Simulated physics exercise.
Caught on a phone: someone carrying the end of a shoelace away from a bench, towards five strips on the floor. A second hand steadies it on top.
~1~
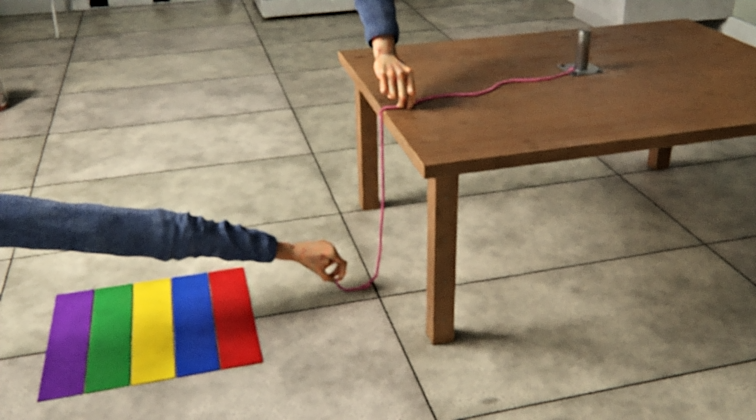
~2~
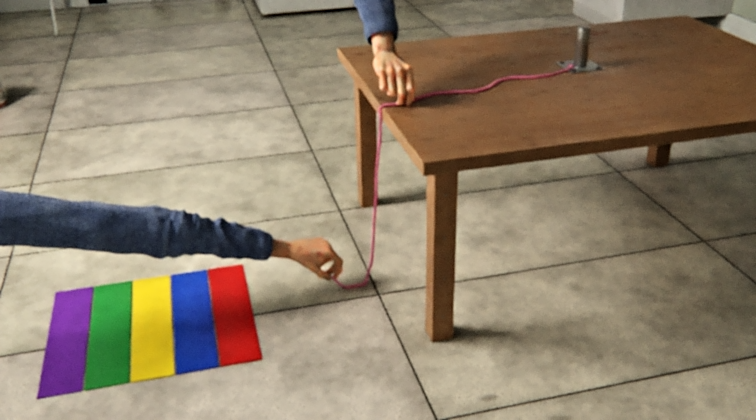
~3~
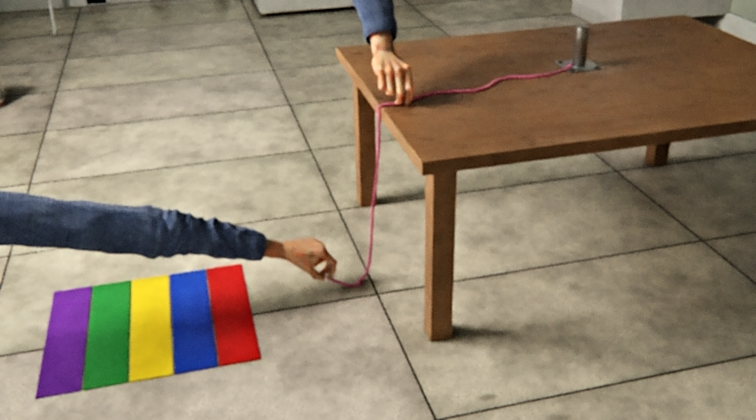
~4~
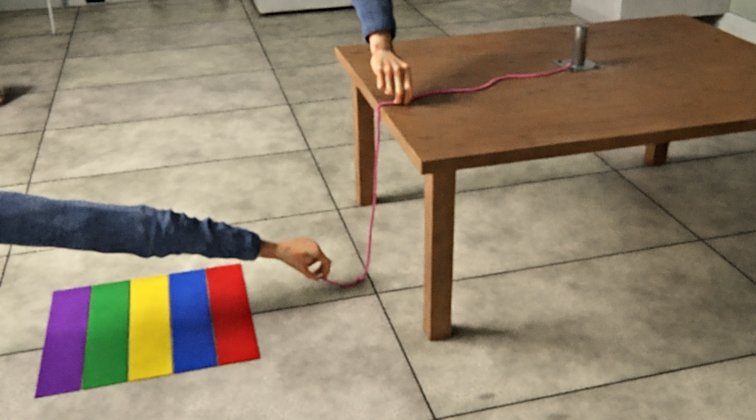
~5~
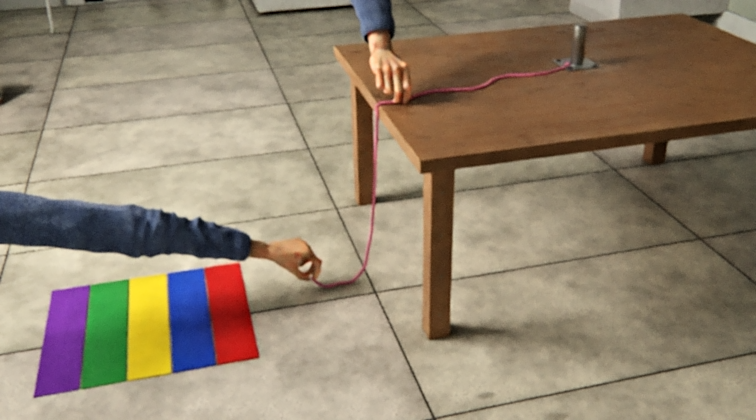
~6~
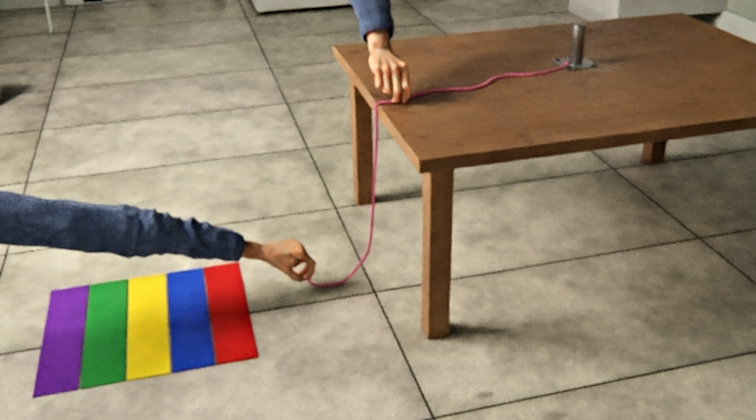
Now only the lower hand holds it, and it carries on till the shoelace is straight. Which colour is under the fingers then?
It halts on the blue strip.
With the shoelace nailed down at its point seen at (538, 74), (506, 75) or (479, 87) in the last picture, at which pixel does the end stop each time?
In that order: (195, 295), (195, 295) and (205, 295).
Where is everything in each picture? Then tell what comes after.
End (337, 279); red (239, 346); blue (196, 353); yellow (153, 360); green (108, 368); purple (63, 376), in the first frame.
End (333, 276); shoelace through (553, 75) (493, 85) (426, 96) (380, 131) (375, 204) (370, 267), in the second frame.
End (326, 277), in the third frame.
End (320, 277); shoelace through (551, 73) (491, 83) (424, 95) (378, 130) (375, 203) (367, 265), in the fourth frame.
End (311, 277), in the fifth frame.
End (305, 278); shoelace through (548, 72) (489, 82) (422, 93) (376, 128) (373, 202) (360, 264), in the sixth frame.
Soon after, end near (270, 284); short of the strips.
Then, end near (220, 292); over red.
At full stretch, end near (190, 296); over blue. Over blue.
